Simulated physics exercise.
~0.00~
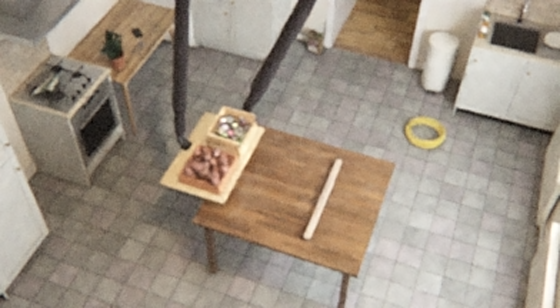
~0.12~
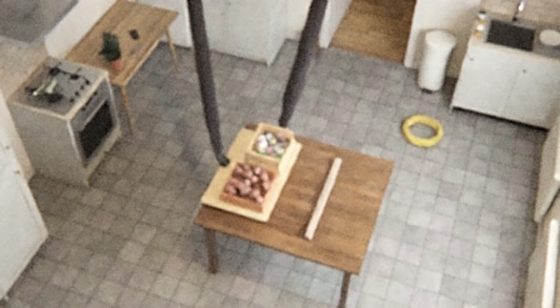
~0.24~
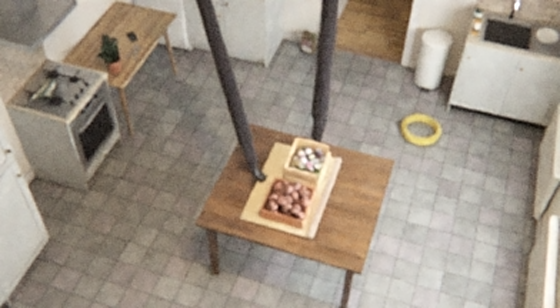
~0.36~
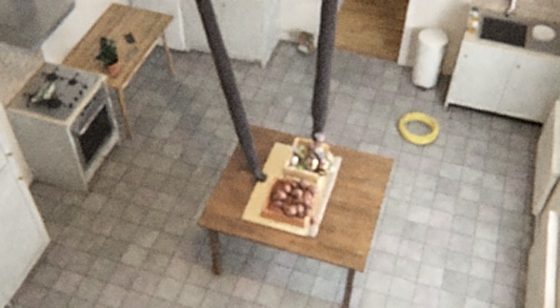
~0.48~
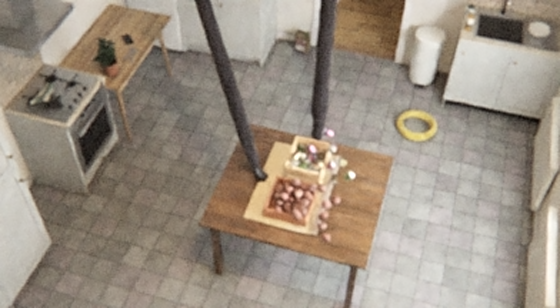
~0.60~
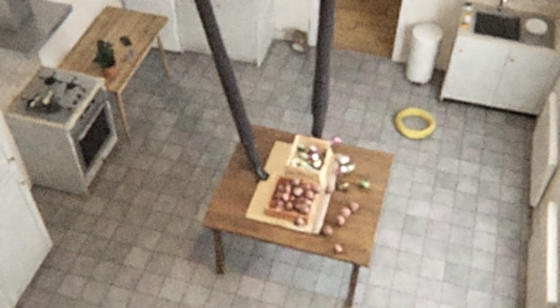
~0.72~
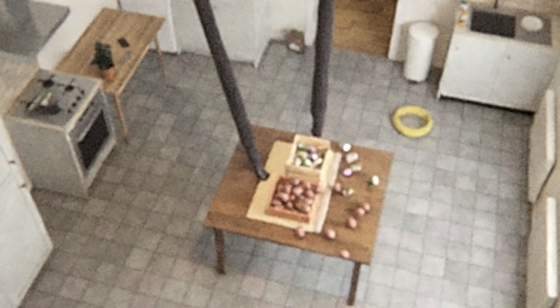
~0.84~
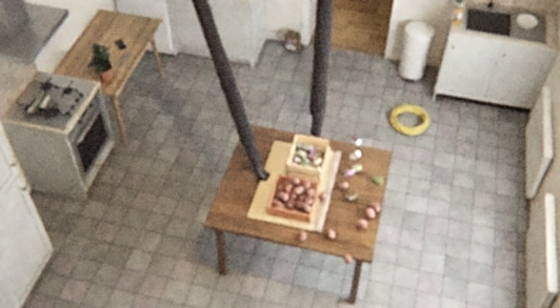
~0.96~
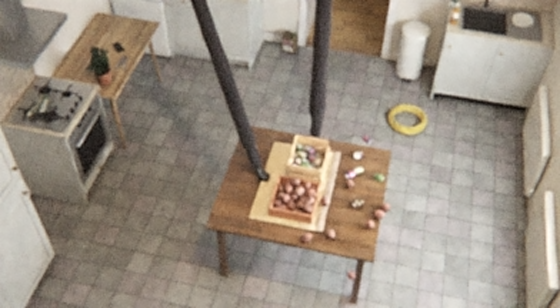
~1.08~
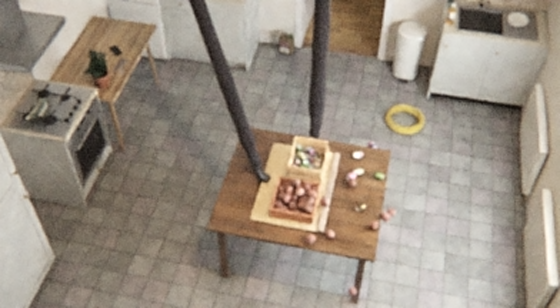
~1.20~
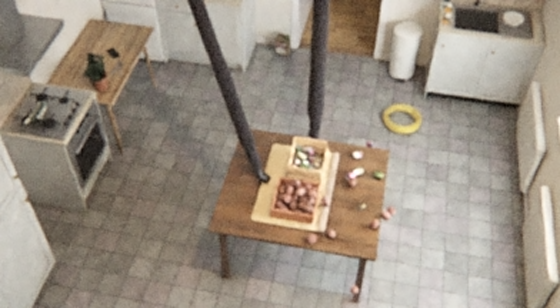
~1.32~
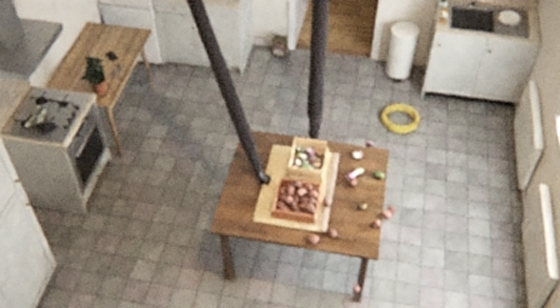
In a kitchen, a board carrying two boxes swings right and stops, spilling potatoes and cans.
